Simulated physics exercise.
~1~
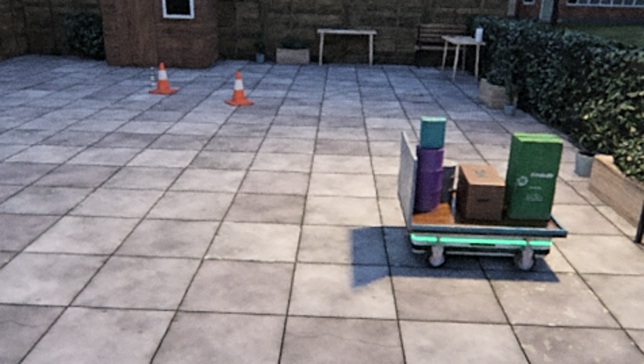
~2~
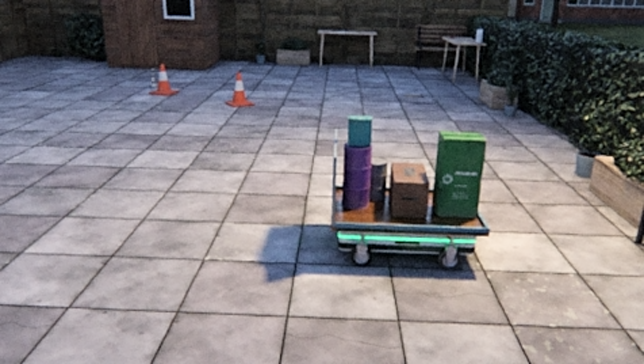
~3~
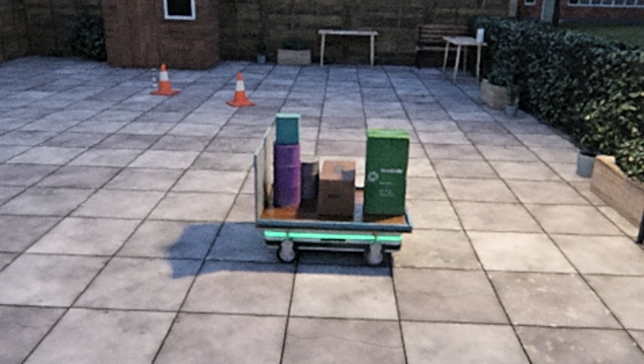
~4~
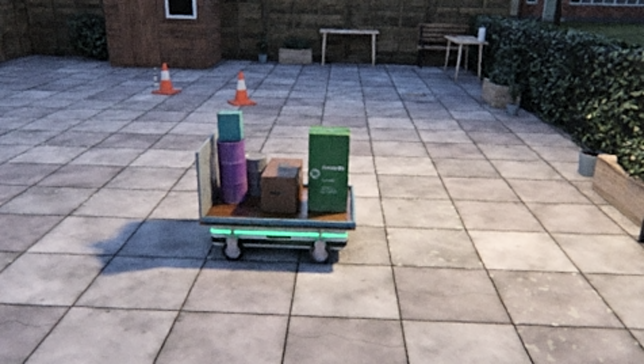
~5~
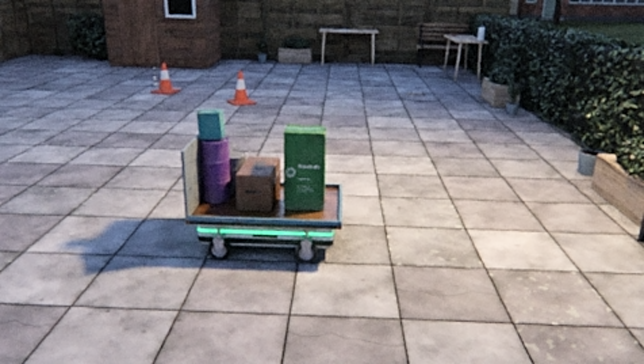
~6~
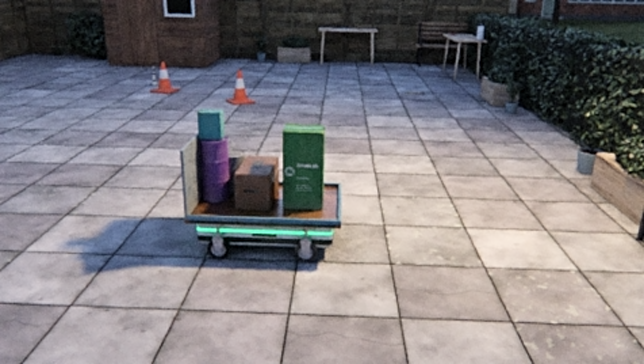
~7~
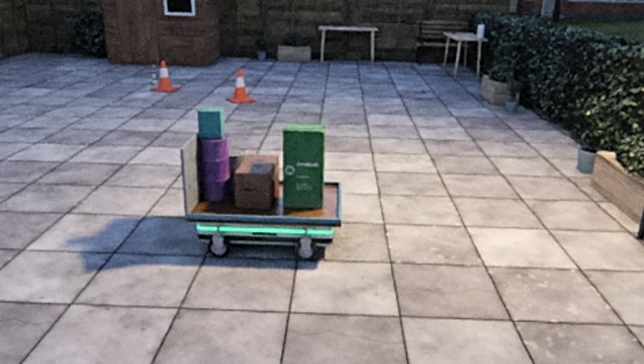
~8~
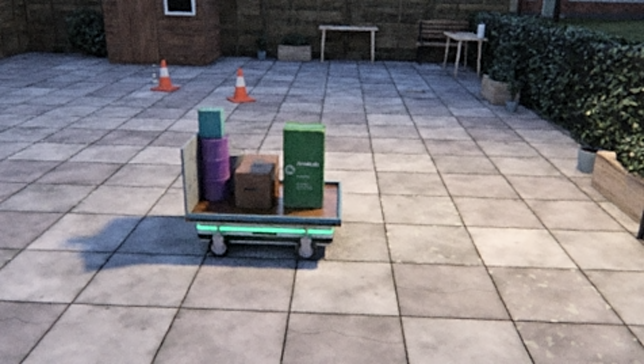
On a paved yard, a loaded cart rolls left and stops with everything aboard.
